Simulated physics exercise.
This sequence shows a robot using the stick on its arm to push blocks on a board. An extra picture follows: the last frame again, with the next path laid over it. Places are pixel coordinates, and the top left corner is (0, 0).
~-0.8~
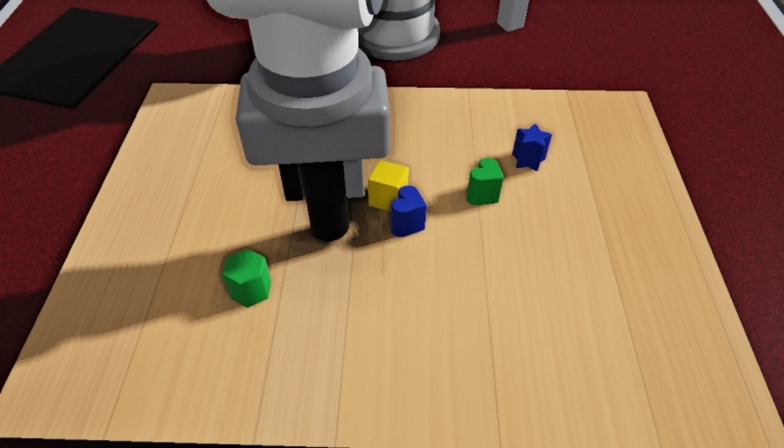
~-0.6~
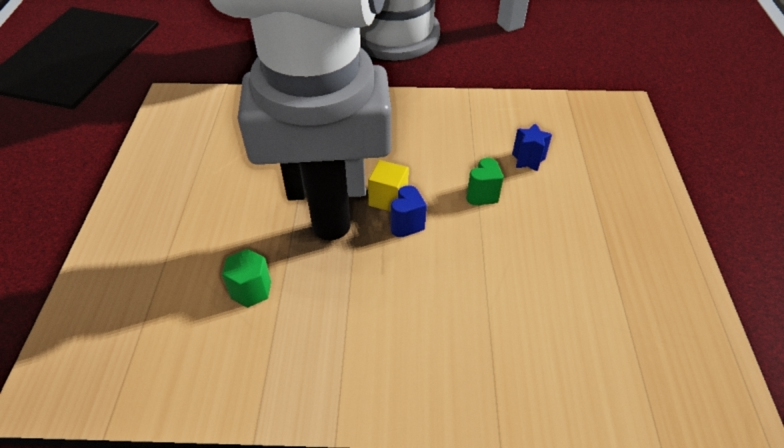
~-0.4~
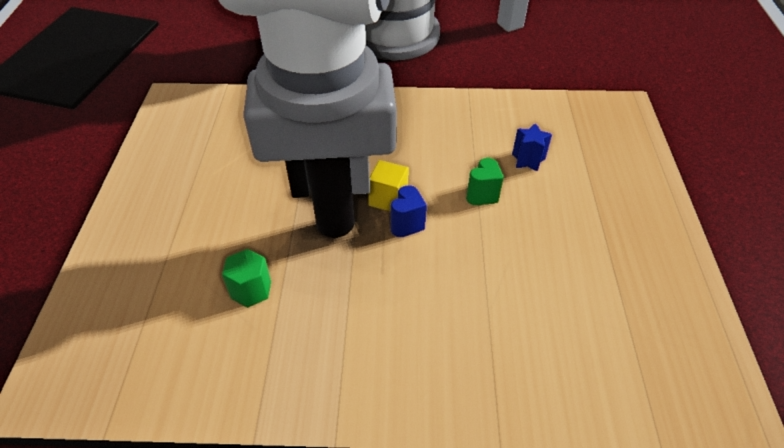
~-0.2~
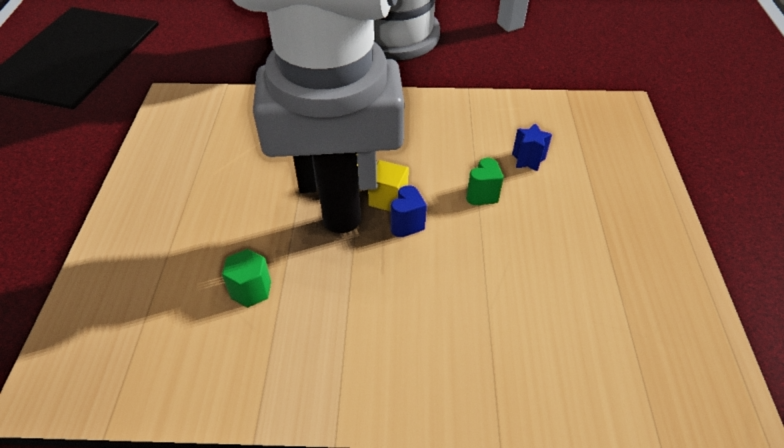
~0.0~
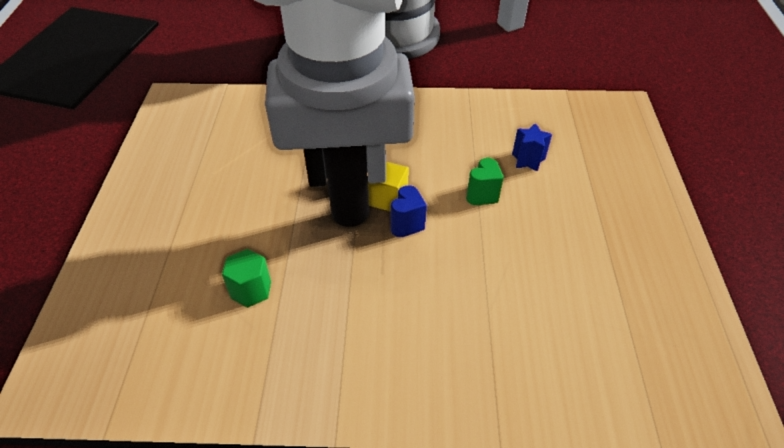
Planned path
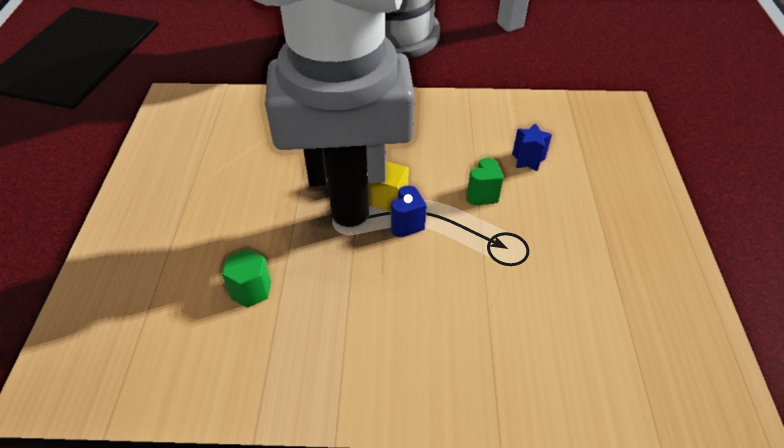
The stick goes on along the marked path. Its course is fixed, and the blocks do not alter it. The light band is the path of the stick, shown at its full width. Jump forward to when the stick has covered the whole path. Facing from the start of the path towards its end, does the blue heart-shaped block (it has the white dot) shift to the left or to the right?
Shifts right.
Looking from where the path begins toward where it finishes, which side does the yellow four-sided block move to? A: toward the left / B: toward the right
A - toward the left.
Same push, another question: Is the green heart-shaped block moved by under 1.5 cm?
Going by the path, yes.
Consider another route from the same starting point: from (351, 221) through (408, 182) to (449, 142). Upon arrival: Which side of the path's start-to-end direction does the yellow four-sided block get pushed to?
My prediction: Rightwards.
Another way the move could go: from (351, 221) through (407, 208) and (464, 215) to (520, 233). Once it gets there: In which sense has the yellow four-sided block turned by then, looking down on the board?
It turns counter-clockwise.
The line goes from (351, 221) through (405, 212) and (458, 225) to (508, 249); the dot is on the blue heart-shaped block.
On the path given first. One third of the way, stick at (406, 204); yellow four-sided block at (406, 161), turned 15° anticlockwise; blue heart-shaped block at (431, 202), turned 20° clockwise.
Two thirds of the way, stick at (459, 217); yellow four-sided block at (406, 161), turned 20° anticlockwise; blue heart-shaped block at (473, 223), turned 50° clockwise.
At the end, stick at (510, 241); yellow four-sided block at (406, 161), turned 20° anticlockwise; blue heart-shaped block at (495, 245), turned 105° clockwise; green heart-shaped block unmoved.
